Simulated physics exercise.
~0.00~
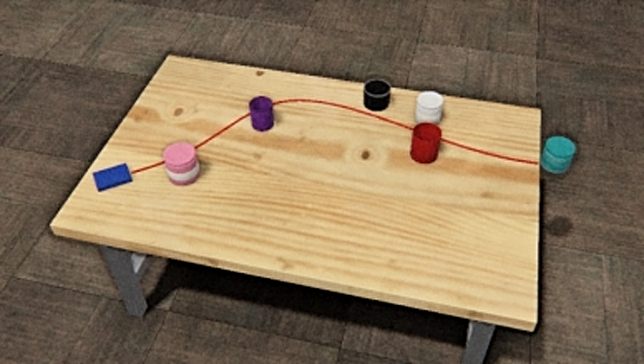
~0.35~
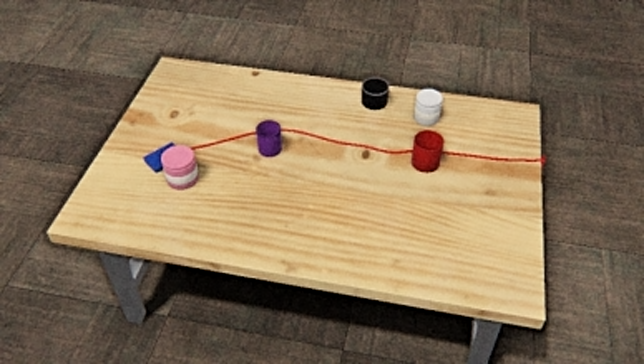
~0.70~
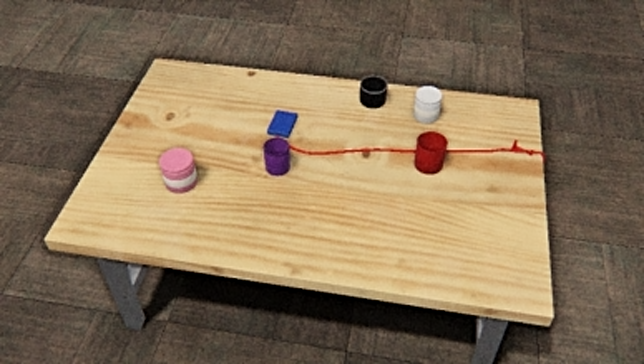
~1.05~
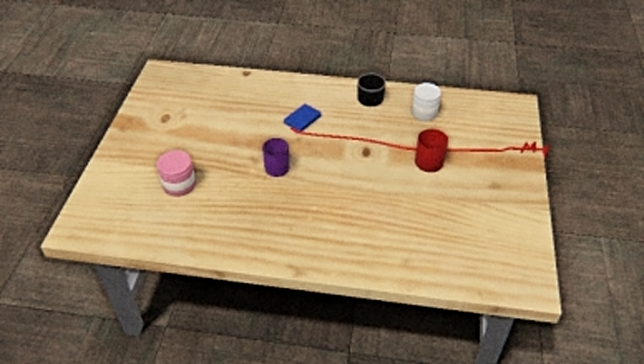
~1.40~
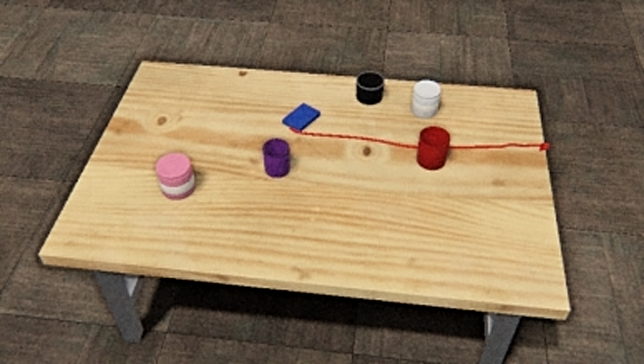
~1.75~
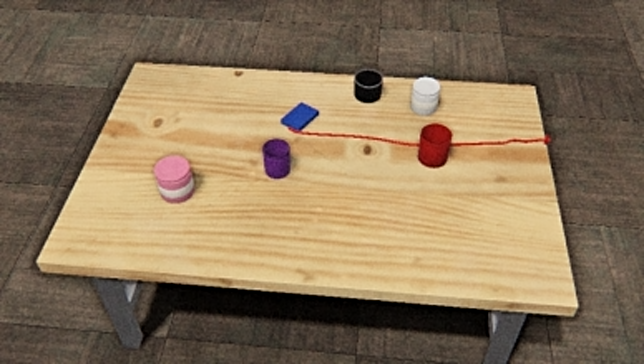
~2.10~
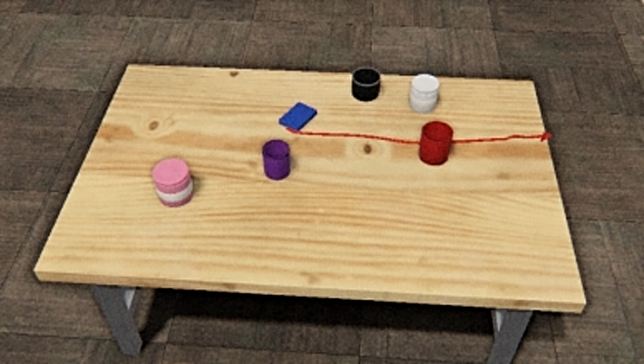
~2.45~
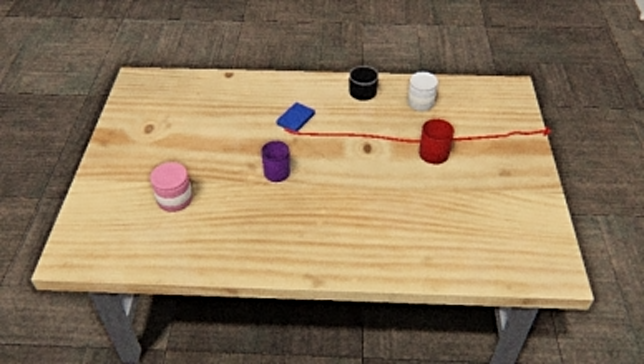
The clip shows a wooden table with small containers and a blue slab tied by a red cord to a teal cylinder beyond the right edge, which drops from view as the slab slides right, the purple cup shifts slightly, and the slab rests near the middle.
